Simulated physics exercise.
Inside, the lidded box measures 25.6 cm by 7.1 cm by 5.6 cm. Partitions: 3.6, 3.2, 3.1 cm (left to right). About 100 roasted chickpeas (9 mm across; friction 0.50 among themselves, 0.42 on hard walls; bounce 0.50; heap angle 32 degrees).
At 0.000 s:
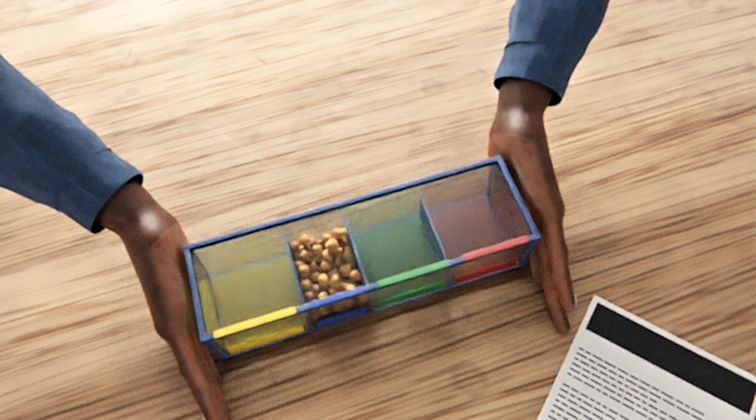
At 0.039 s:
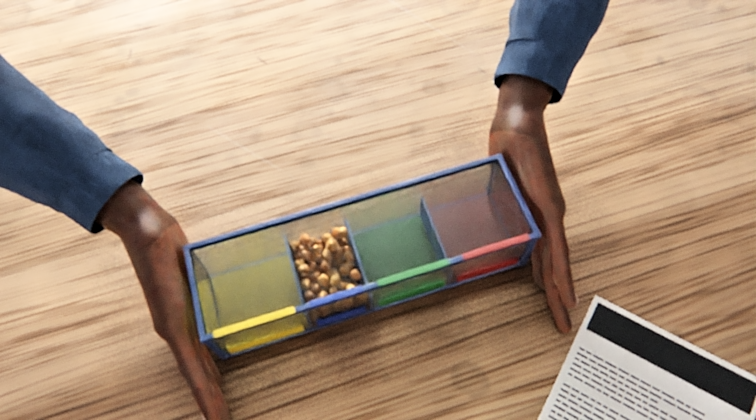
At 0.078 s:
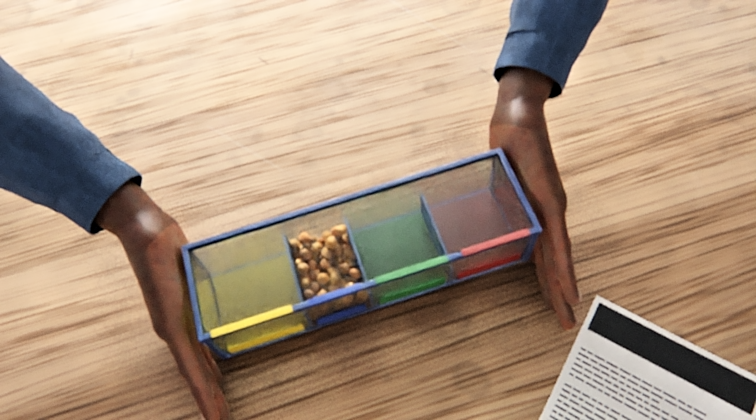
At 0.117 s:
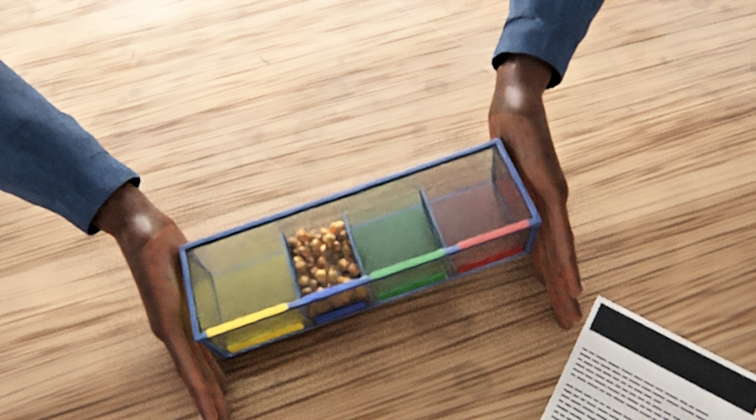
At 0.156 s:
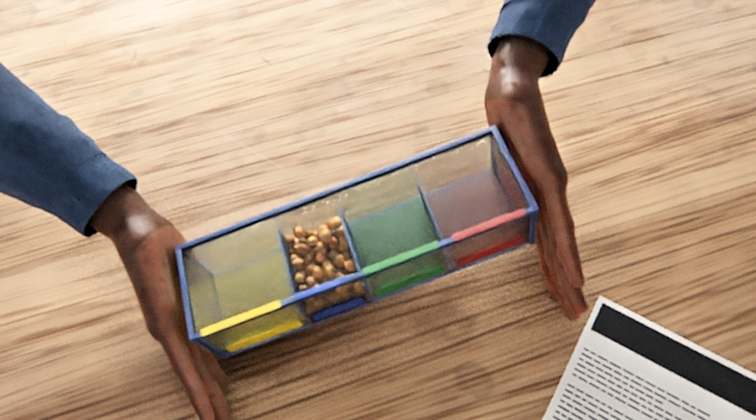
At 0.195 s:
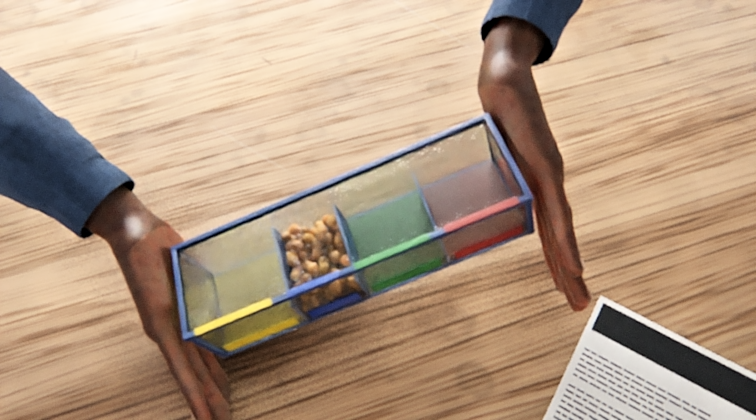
Two hands held a clear, blue-edged box with four coloured sections, small round brown pieces filling the blue one, and tilted it on the wooden table, raising its right end slowly, then faster.
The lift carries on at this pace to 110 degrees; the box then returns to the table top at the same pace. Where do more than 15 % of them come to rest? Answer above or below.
Red: Below, blue: Above, green: Below, yellow: Above.
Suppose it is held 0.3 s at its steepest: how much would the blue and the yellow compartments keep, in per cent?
Then: Blue 50, yellow 50.
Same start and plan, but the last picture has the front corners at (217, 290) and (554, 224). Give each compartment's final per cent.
Red 80, blue 15, green 5, yellow 0.
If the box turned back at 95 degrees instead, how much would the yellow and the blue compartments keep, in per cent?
Yellow 45; blue 55.
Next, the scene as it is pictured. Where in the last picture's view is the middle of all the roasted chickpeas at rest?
At about (290, 276).
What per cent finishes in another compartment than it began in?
About 50 per cent.
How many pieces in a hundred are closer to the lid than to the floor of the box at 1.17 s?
Some 60 per cent.
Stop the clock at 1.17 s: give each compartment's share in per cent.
Red 0, blue 70, green 0, yellow 30.
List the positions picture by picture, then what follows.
The first frame shows box tilt 0 degrees, front corners at (207, 336) and (533, 236); blue 100 %.
The second frame shows box tilt 1 degrees, front corners at (206, 336) and (534, 234).
The third frame shows box tilt 3 degrees, front corners at (204, 336) and (535, 229).
The fourth frame shows box tilt 6 degrees, front corners at (200, 335) and (534, 220), lowest corner left back.
The fifth frame shows box tilt 10 degrees, front corners at (195, 335) and (531, 208), lowest corner left back.
The sixth frame shows box tilt 14 degrees, front corners at (189, 334) and (525, 196), lowest corner left back; blue 100 %. The box's pace is about 105 degrees a second.
After 1.17 s, tilt 110 degrees; blue 70 %, yellow 30 %.
After 1.82 s, tilt 50 degrees; blue 50 %, yellow 50 %.
After 2.51 s, tilt 0 degrees; blue 50 %, yellow 50 %.
At rest (3.0 s), red 0 %, blue 50 %, green 0 %, yellow 50 %.
